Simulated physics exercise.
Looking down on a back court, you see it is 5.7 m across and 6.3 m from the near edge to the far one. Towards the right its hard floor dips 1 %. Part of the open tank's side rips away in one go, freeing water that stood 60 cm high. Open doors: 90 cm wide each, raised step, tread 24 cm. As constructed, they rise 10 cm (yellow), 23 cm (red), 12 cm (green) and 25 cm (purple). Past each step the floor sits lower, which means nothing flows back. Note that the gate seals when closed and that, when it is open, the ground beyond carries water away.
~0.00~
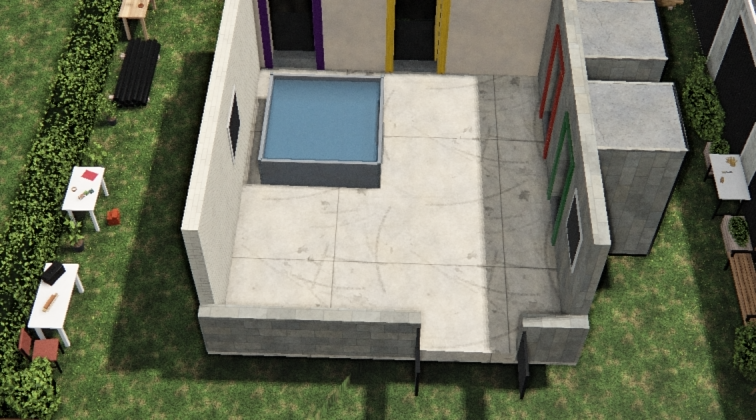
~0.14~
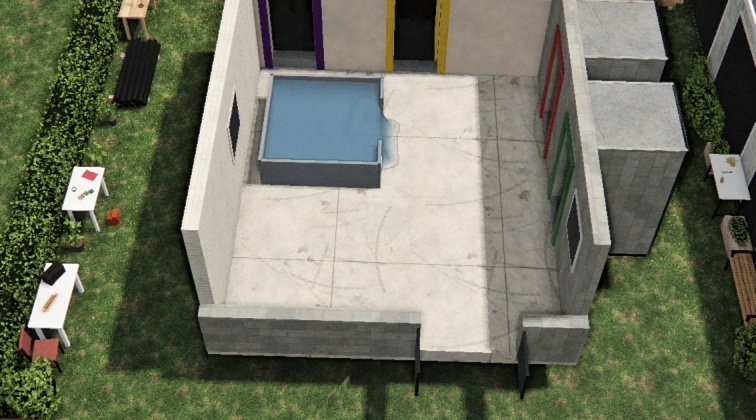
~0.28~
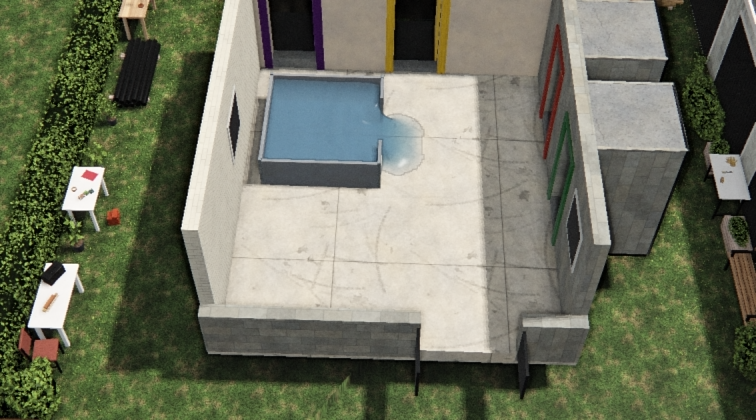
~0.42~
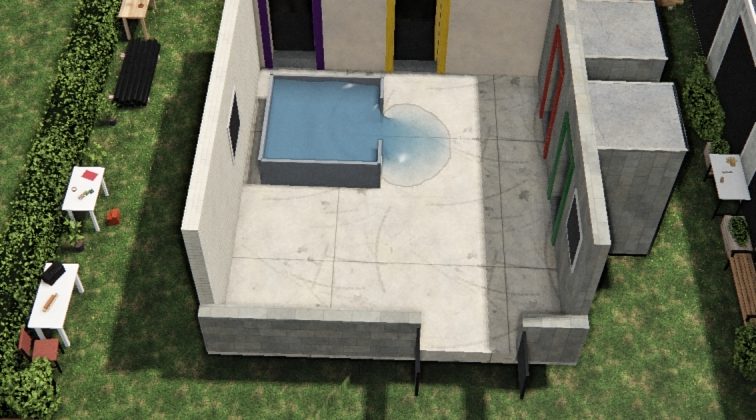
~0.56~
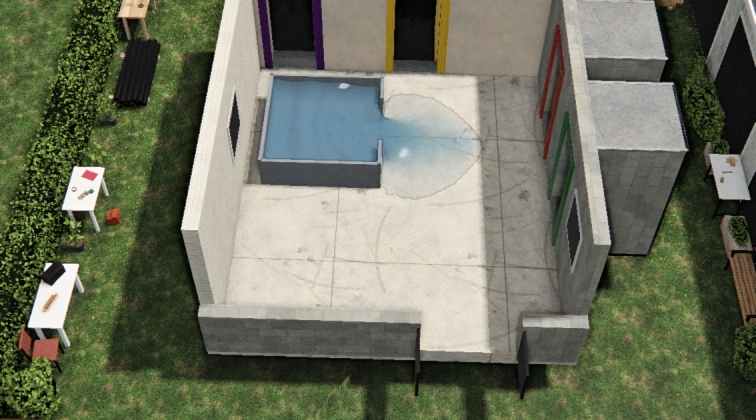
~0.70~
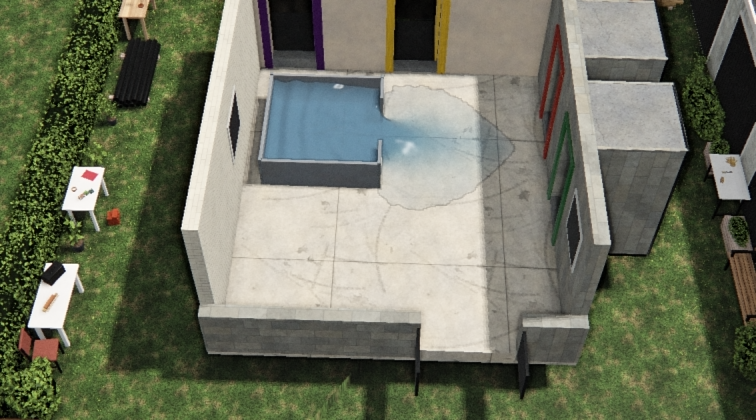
Water pouring through a gap in the right side of an open tank, fanning rightward across a pale walled courtyard floor.
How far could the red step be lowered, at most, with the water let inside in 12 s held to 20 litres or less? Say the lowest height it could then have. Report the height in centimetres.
It could then stand at about 23.5 cm.
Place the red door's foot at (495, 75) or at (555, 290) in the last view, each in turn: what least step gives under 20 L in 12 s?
You'd want about 18 cm there first, then about 10.5 cm.
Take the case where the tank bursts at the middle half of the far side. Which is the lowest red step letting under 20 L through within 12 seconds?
A height of around 13.0 cm.
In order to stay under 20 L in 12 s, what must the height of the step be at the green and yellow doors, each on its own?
Some 14.5 cm for green, some 6.0 cm for yellow.
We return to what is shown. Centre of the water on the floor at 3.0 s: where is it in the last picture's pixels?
My guess is close to (410, 151).
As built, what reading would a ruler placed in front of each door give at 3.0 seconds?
At the yellow door the depth is 2 cm, at red 27 cm, at green 18 cm and at purple 0 cm.
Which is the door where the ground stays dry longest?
Purple.
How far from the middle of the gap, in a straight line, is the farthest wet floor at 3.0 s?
Near 5.2 m, more or less.
After 1.4 s water covers 30 % of the floor, deepest (34 cm) near (390, 142); 26 cm at the red door, 0 litres in over its 23 cm step.
After 3.0 s water covers 40 % of the floor, deepest (28 cm) near (529, 133); 27 cm at the red door, 16 litres in over its 23 cm step.
After 12.0 s water covers 95 % of the floor, deepest (11 cm) near (558, 342); 6 cm at the red door, 21 litres in over its 23 cm step.
At the red door as built, the water arrived by 1.0 s and peaked near 29 cm at 1.8 s.
With a step of 21.5 cm, 33 litres would have come in within the 12 s; with 29.5 cm, 0 litres. So under 20 litres takes about 23.5 cm.
